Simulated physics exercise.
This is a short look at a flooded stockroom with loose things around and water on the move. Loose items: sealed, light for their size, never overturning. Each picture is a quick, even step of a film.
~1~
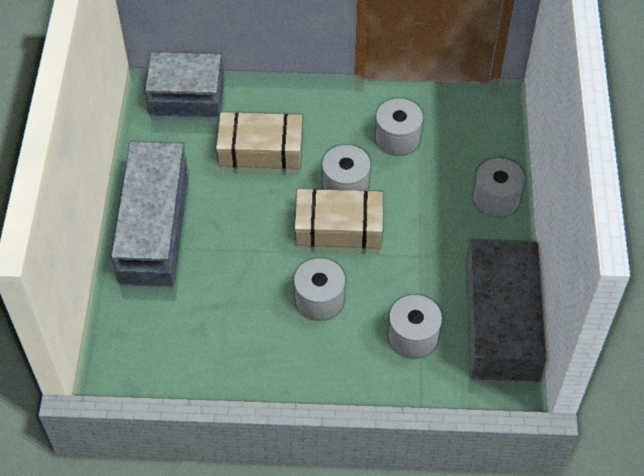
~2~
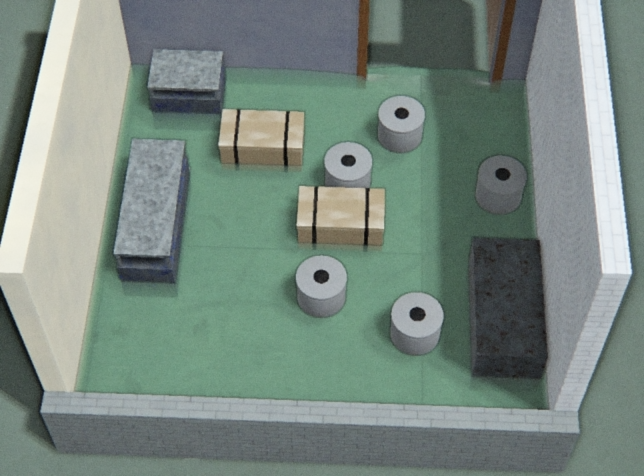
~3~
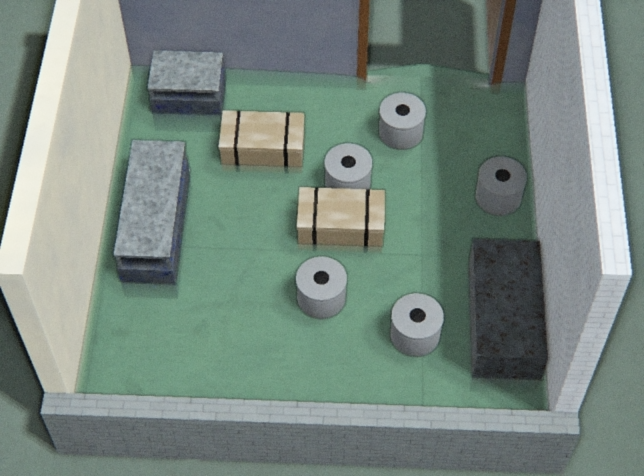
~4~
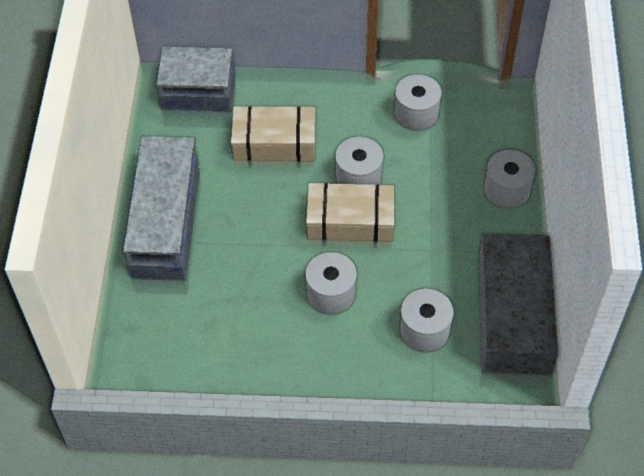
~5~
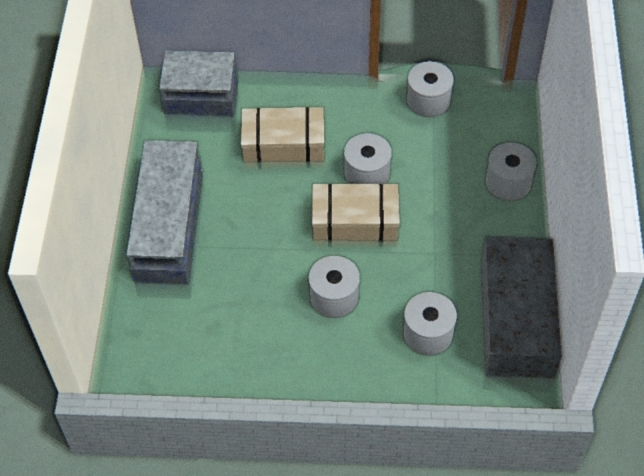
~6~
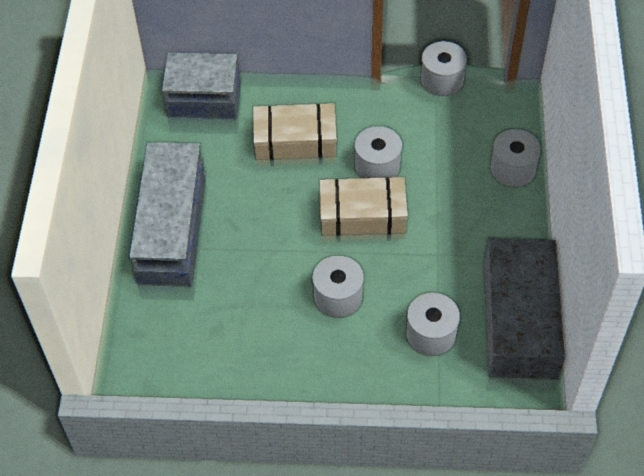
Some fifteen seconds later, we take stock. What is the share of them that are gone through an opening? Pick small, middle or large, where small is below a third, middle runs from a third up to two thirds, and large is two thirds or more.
Large.
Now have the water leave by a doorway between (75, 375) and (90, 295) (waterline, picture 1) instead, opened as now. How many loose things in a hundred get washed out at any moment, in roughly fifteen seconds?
I'd say around 30 percent.
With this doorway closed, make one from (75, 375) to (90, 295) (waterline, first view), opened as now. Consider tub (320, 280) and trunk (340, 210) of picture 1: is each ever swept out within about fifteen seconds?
As listed: Gone, yes.
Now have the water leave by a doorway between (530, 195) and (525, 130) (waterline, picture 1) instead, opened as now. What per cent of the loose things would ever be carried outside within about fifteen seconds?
Result: Roughly 70 per cent.
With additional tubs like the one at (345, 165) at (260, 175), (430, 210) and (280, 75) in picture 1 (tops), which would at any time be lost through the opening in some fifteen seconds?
Note - in order: Out of the scene / out of the scene / out of the scene.
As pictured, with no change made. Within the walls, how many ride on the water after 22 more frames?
Counting them up gives 2.
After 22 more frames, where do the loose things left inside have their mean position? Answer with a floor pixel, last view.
The average sits close to (451, 172).
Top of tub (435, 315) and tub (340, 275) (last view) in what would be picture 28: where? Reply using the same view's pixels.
Tops end up close to (471, 159) and (437, 125) respectively.
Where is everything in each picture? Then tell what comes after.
In the first frame, a tub at (400, 116) floats; a tub at (501, 177) floats; 0 of 7 have shifted.
In the second frame, a tub at (402, 114), afloat; a tub at (503, 175), afloat; 0 of 7 have shifted.
In the third frame, a tub at (403, 110) floats, close to its start; a tub at (503, 176) floats; 1 of 7 have shifted.
In the fourth frame, a tub at (418, 92) floats, close to its start; a tub at (511, 169) floats, close to its start; 1 of 7 have shifted.
In the fifth frame, a tub at (431, 79) floats, a stride from its start; a tub at (513, 161), afloat, close to its start; 5 of 7 have shifted.
In the sixth frame, a tub at (445, 58) floats, a stride from its start; a tub at (517, 148), afloat, a stride from its start; 5 of 7 have shifted.
A moment on, 1 of 7 are out; 6 afloat.
Next, 4 of 7 are out; 2 afloat.
Later, 5 of 7 are out; 2 afloat.
In the end, 7 of 7 are out; 0 afloat.
